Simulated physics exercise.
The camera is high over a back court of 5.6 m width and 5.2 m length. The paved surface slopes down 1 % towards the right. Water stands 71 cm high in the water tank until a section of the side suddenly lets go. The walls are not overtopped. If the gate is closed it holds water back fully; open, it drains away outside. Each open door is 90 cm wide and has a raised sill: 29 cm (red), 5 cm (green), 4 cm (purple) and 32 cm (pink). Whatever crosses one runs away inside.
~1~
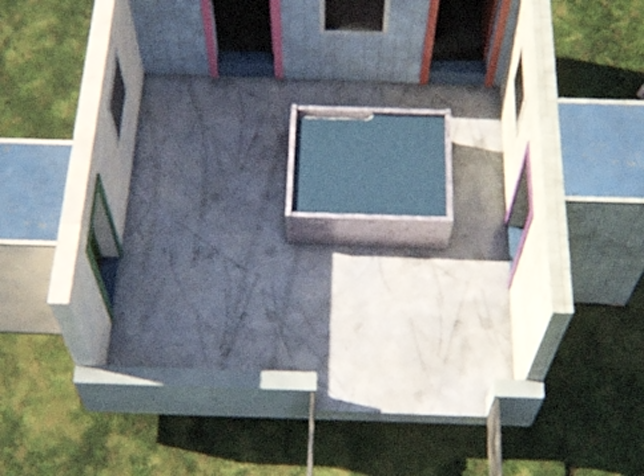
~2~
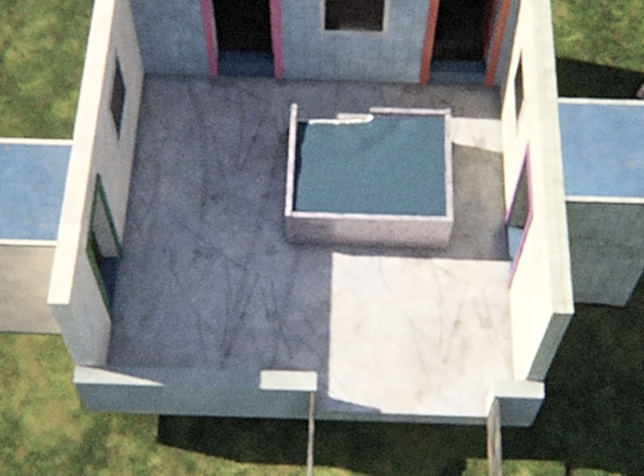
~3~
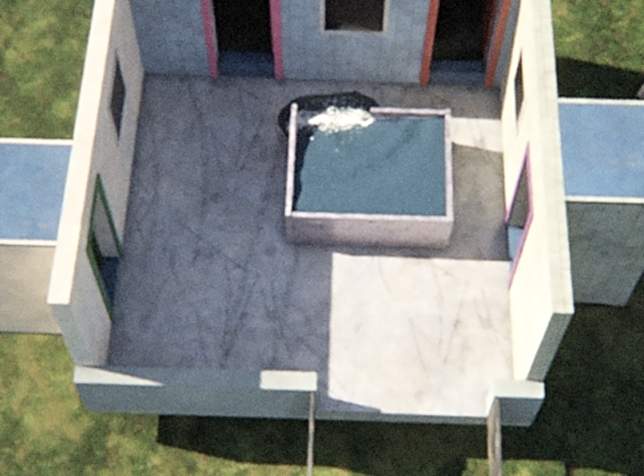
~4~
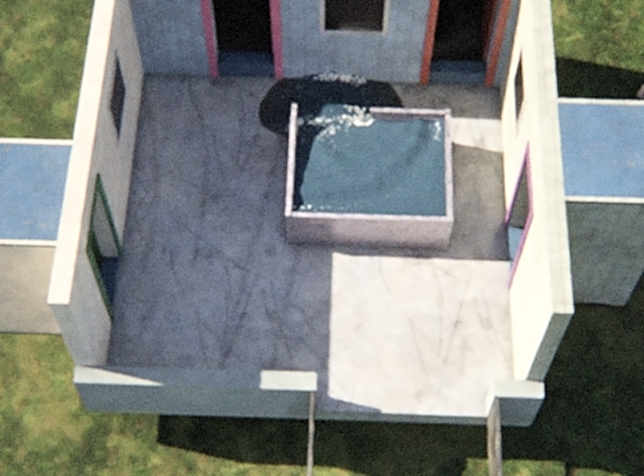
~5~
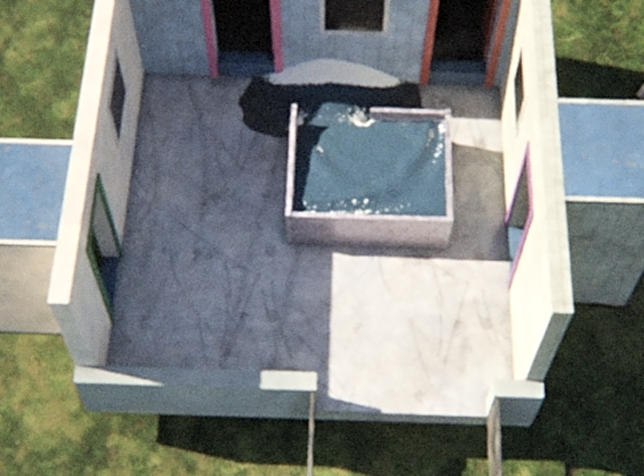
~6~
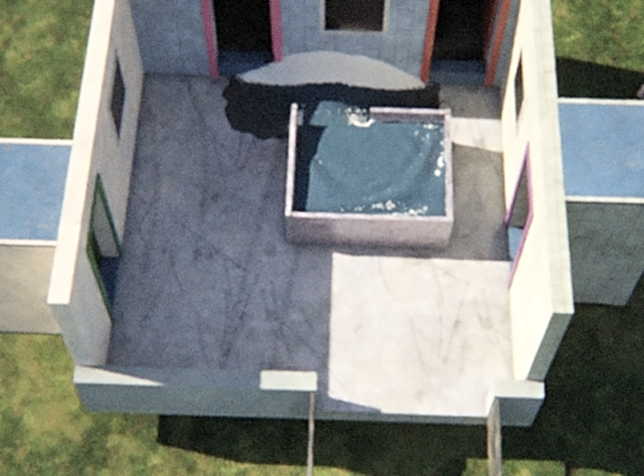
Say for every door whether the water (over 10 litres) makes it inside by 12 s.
The water let in: At the red door it stays under the limit; at the green door it keeps below the limit; at the purple door it passes the limit; at the pink door it stays under the limit.
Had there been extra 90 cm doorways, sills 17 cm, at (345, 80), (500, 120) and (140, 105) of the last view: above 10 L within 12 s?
In that order: Above, above, over.
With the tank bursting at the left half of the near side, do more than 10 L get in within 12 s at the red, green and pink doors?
Then: Red not over, green over, pink under.
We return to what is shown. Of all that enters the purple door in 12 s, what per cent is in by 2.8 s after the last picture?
About 0 per cent.
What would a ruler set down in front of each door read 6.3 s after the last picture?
In cm: Red 11, green 4, purple 7, pink 7.
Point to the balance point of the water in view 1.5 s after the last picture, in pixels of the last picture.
At about (338, 149).
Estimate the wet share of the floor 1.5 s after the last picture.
Some 35 per cent of it.
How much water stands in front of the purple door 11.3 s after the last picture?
About 10.5 cm.
Then, 0.7 s after the last picture water covers 20 % of the floor and is deepest (53 cm) near (328, 90); red door 10 cm at the sill, 0 L in, green door not reached, purple door not reached, pink door 27 cm at the sill, 0 L in.
Then, 1.5 s after the last picture water covers 35 % of the floor and is deepest (40 cm) near (328, 90); red door 10 cm at the sill, 0 L in, green door not reached, purple door not reached, pink door 22 cm at the sill, 1 L in.
Then, 2.8 s after the last picture water covers 65 % of the floor and is deepest (28 cm) near (328, 90); red door 15 cm at the sill, 0 L in, green door 5 cm at the sill, 0 L in, purple door 5 cm at the sill, 0 L in, pink door 16 cm at the sill, 1 L in.
Then, 6.3 s after the last picture water covers 95 % of the floor and is deepest (18 cm) near (515, 400); red door 11 cm at the sill, 0 L in, green door 4 cm at the sill, 0 L in, purple door 7 cm at the sill, 19 L in, pink door 7 cm at the sill, 1 L in.
Then, 11.3 s after the last picture water covers 100 % of the floor and is deepest (12 cm) near (510, 281); red door 6 cm at the sill, 0 L in, green door 4 cm at the sill, 2 L in, purple door 11 cm at the sill, 118 L in, pink door 5 cm at the sill, 1 L in.
